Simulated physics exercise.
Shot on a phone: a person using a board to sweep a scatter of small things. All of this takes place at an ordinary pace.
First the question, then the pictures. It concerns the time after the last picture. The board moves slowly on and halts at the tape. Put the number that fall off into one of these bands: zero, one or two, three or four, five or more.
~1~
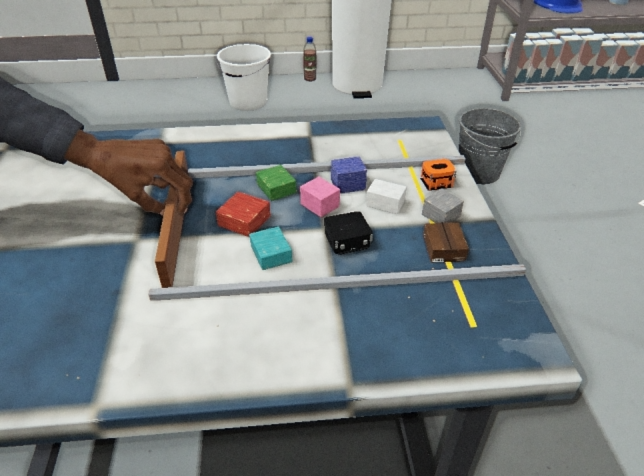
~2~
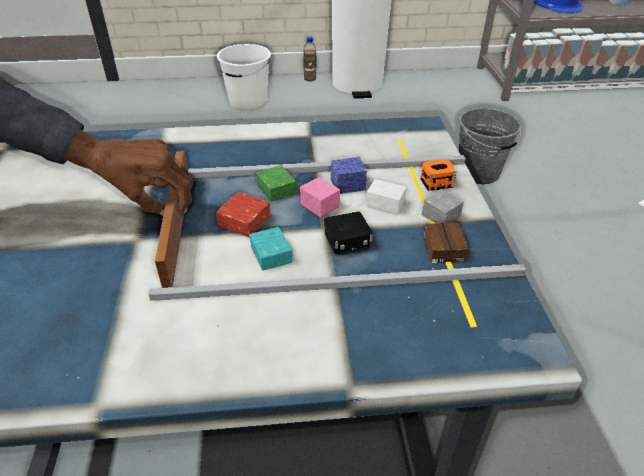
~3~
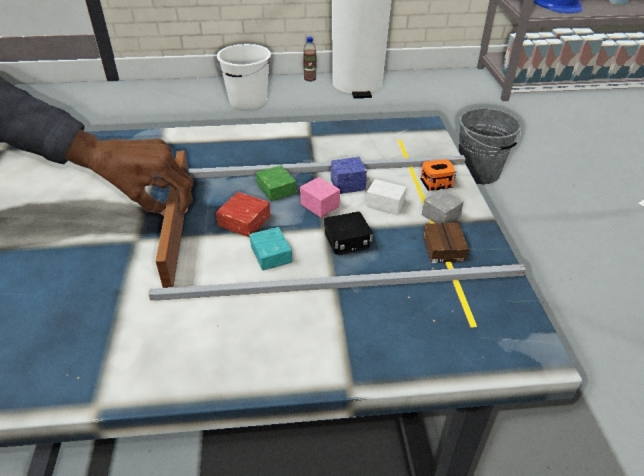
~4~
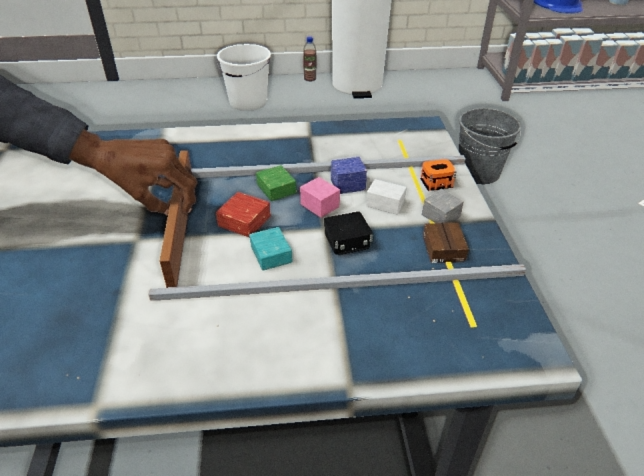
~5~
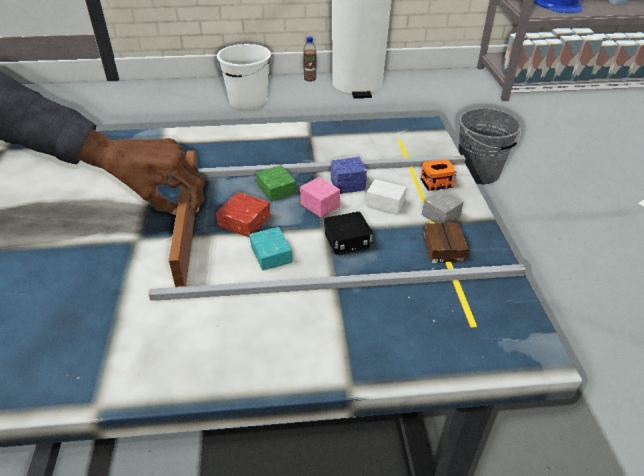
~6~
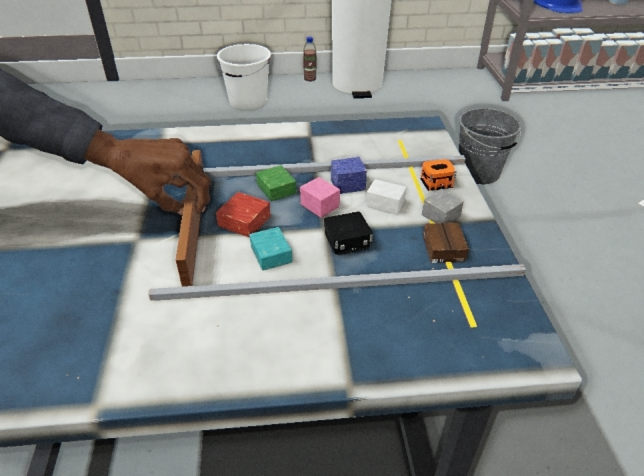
The edge claims three or four.
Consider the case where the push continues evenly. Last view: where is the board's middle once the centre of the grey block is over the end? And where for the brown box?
The grey block gives roughly (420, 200), the brown box roughly (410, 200).
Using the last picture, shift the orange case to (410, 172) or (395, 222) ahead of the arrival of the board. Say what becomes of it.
Results in order - down; down.
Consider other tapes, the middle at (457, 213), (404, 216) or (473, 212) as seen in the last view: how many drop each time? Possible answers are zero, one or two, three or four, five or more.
Counts for the three spots in order: Five or more; zero; 5 or more.
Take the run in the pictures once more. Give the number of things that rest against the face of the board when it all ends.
The answer is 3.
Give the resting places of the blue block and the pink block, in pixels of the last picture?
Blue block at (454, 165), pink block at (472, 187).
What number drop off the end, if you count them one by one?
All told, 4.
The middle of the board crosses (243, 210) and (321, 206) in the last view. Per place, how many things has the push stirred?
I get 1 at the one place and 7 at the other.
Early on, none off yet; orange case at rest near (438, 175); grey block at rest near (442, 208); brown box at rest near (445, 242).
Finally, the number that fall off is three or four; lost, white block, brown box, grey block and orange case.
